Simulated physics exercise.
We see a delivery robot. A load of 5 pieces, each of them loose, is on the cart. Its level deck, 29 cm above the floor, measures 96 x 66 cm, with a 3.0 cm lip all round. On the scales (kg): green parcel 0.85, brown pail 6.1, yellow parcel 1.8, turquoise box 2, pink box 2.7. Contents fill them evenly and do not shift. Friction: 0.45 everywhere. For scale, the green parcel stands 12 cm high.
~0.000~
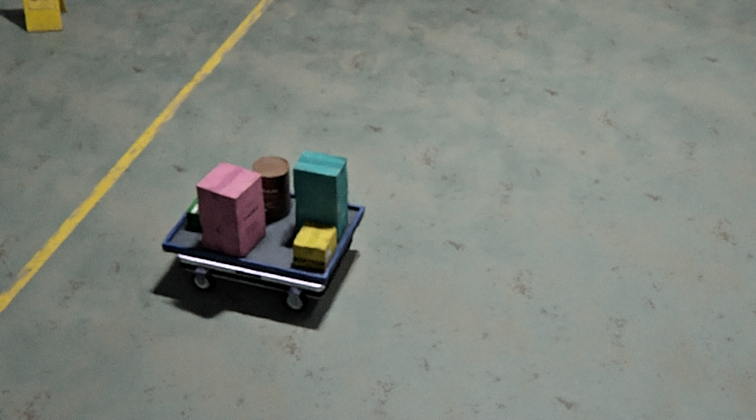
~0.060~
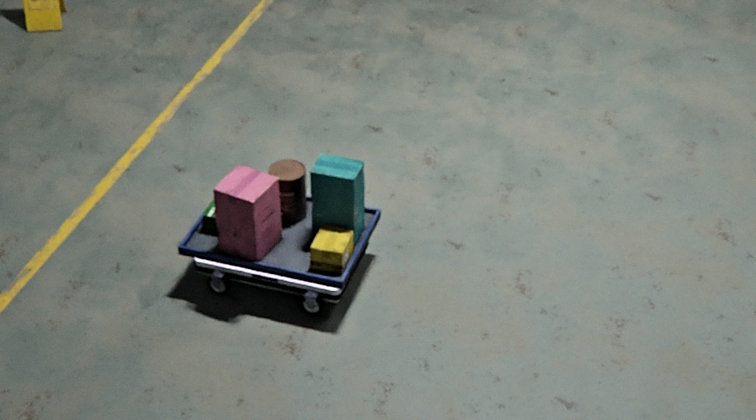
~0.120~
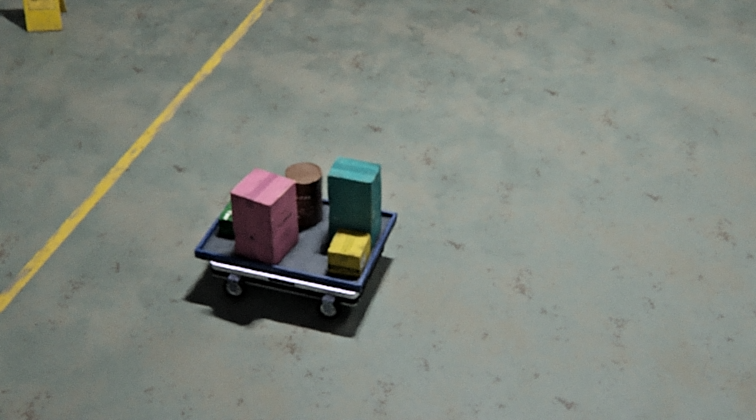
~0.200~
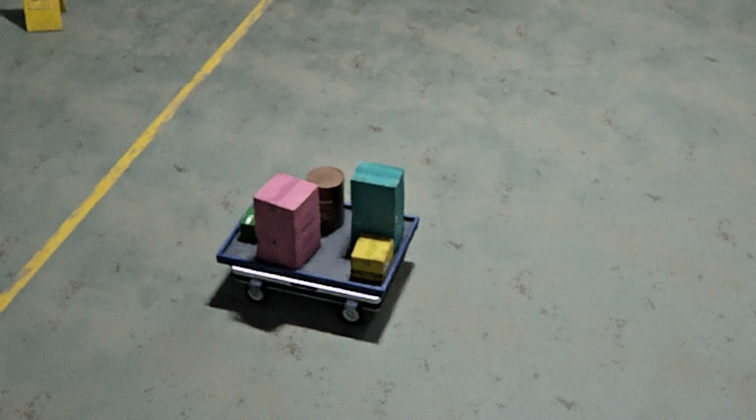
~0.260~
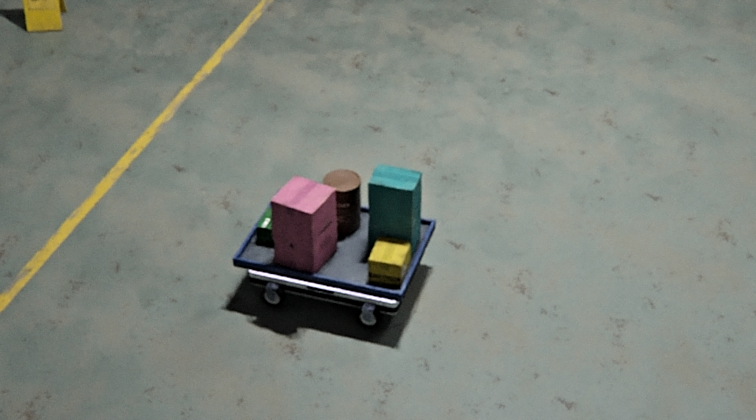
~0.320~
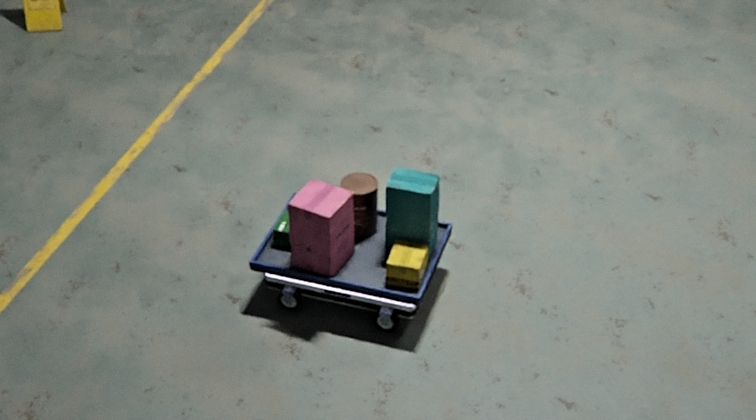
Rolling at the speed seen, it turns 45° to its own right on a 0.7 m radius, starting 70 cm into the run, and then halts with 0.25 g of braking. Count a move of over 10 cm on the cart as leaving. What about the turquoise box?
The turquoise box ends elsewhere.
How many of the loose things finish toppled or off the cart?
1 of them.
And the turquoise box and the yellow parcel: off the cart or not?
The turquoise box finishes off the cart; the yellow parcel ends on the cart.
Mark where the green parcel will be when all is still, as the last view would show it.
Around (488, 356).
After 0.62 s, cart 105 cm along, turned 17°; turquoise box slid 13 cm near (501, 242); yellow parcel slid 13 cm; brown pail slid 4 cm.
After 0.92 s, cart 156 cm along, turned 45°; turquoise box now off the cart; yellow parcel slid 13 cm; brown pail leaning 3°.
After 1.52 s, cart 213 cm along, turned 45°; yellow parcel slid 11 cm; brown pail slid 8 cm; pink box slid 2 cm.
At rest (2.1 s), off the cart, turquoise box; not toppled but over 10 cm from the start, yellow parcel; the other 3 in place, give or take 10 cm.
